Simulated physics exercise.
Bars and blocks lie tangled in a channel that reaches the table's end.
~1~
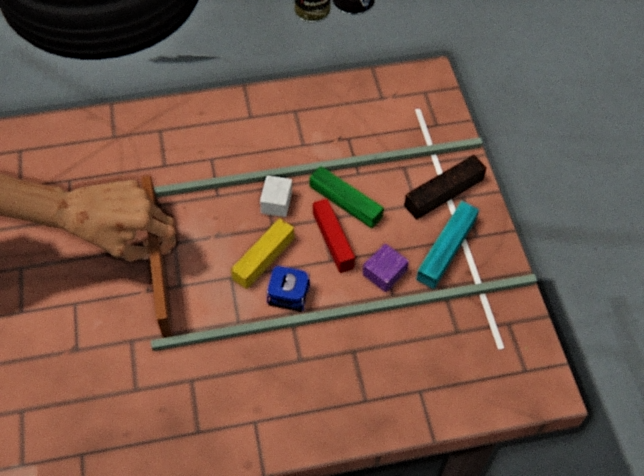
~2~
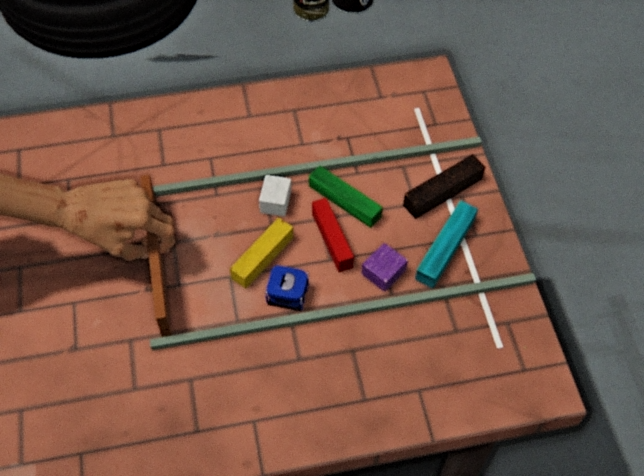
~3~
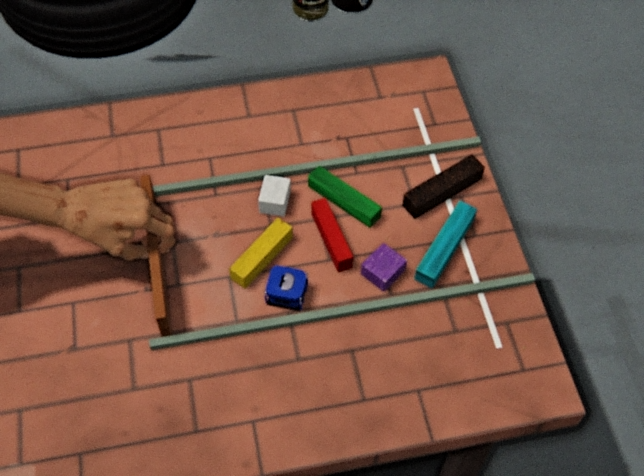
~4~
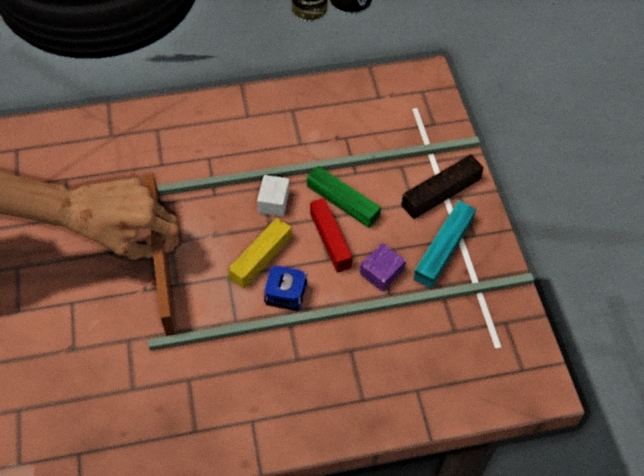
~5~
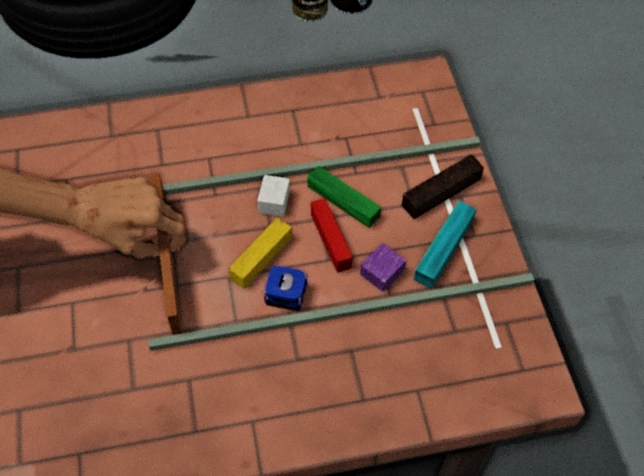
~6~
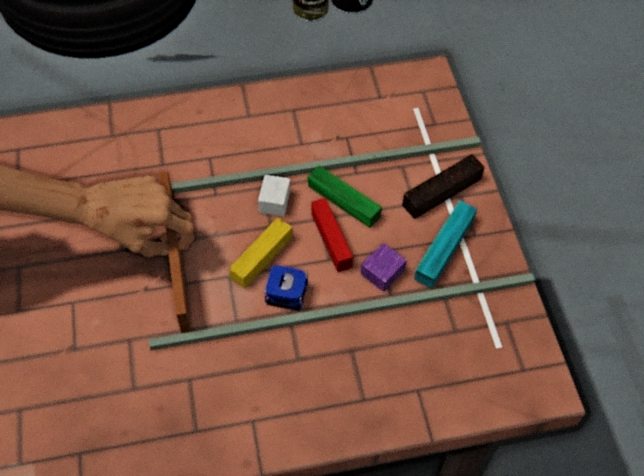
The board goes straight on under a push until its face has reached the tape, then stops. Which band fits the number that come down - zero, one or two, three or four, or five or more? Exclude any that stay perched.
The band that fits is one or two.
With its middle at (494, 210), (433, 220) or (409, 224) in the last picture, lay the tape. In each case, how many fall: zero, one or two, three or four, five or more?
One after another: At least five; one to two; no fall at all.
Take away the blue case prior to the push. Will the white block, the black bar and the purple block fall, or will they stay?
Taking them one by one, the white block holds its spot, the black bar drops away and the purple block holds its spot.
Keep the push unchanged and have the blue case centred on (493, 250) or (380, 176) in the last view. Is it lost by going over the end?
For the blue case: Gone and then gone.
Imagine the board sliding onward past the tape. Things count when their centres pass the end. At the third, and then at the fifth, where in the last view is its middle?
I'd put the first at about (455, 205) and the next at about (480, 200).
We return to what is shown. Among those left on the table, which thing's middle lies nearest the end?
Closest at the end: The purple block.
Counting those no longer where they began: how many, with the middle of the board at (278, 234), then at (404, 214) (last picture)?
At the first spot the count is 3, and at the second it is 8.
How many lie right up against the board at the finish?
Contact count: 3.
A little later, none off yet; black bar at rest near (444, 186); turquoise stick at rest near (446, 243); purple block at rest near (384, 267).
Next, none off yet; black bar shifted a little near (458, 184); turquoise stick shifted a little near (463, 243); purple block shifted about its own width near (431, 250).
When it is over, the number that fall off is one or two; down, turquoise stick and black bar.
